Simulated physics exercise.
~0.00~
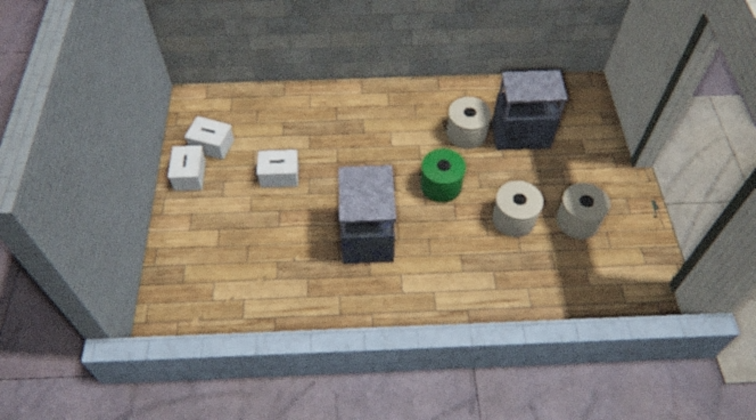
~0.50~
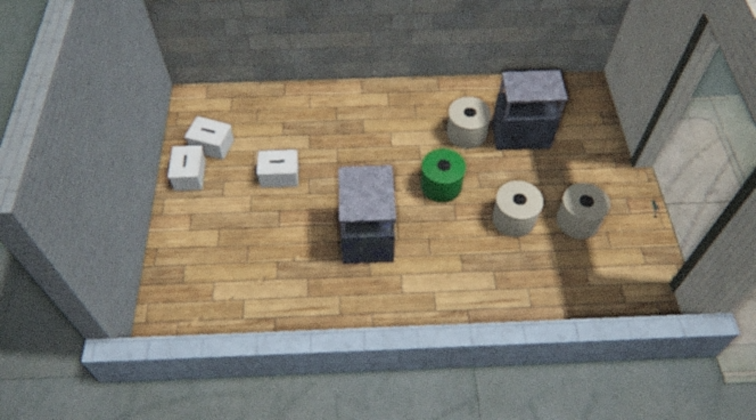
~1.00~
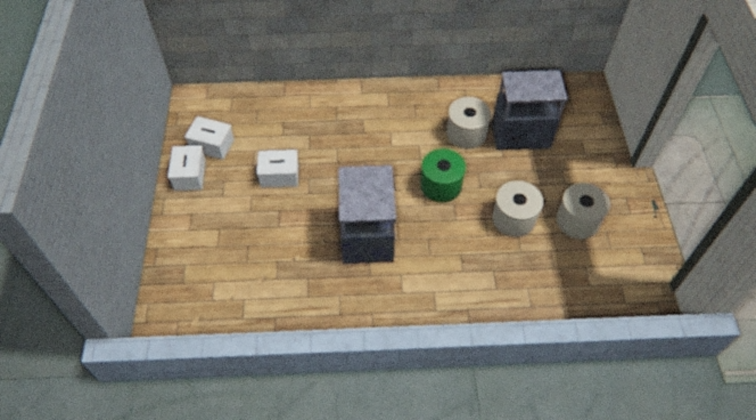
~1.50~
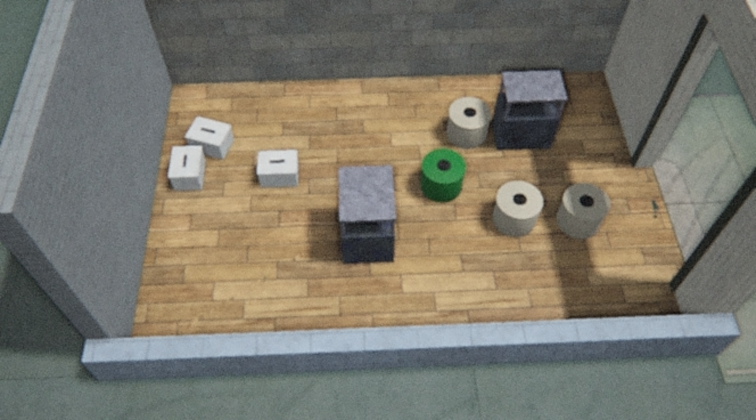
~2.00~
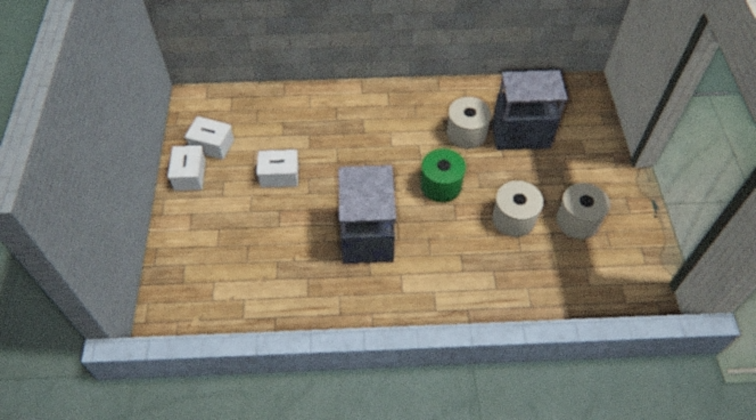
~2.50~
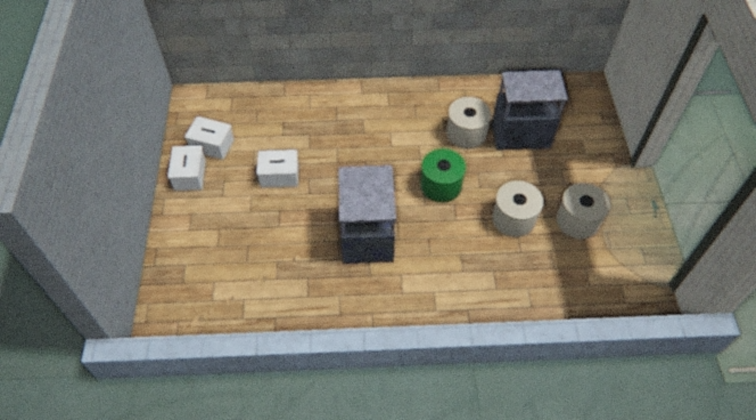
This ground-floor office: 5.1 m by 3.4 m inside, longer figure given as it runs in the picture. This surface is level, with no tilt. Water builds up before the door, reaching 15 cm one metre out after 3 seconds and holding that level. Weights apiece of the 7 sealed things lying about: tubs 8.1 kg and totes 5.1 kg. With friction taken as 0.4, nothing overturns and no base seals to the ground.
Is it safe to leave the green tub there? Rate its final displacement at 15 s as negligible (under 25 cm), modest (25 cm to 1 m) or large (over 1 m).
Large.
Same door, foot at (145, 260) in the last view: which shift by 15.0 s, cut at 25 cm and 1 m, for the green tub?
I'd expect the green tub to shift slightly.
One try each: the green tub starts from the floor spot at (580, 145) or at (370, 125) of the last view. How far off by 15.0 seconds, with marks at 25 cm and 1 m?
First try it hardly moves at all, second try it drifts well away.
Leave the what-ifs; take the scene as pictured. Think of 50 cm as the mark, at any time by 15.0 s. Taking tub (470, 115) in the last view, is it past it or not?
Answer: Short of it.
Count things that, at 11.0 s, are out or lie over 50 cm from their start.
By my tally, 4.
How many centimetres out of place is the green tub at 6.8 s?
About 40 cm out of place.
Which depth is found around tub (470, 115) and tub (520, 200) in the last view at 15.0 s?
I'd put it at 5 cm and 11 cm respectively.
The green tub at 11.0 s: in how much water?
Close to 8 centimetres.
After 3.5 s the green tub is near (444, 166), 0.0 m from its start, aground; 0 afloat.
After 6.8 s the green tub is near (409, 180), 0.4 m from its start, aground; 2 afloat.
After 11.0 s the green tub is near (308, 116), 1.5 m from its start, afloat; 6 afloat.
After 15.0 s the green tub is near (251, 93), 2.2 m from its start, afloat; 6 afloat.
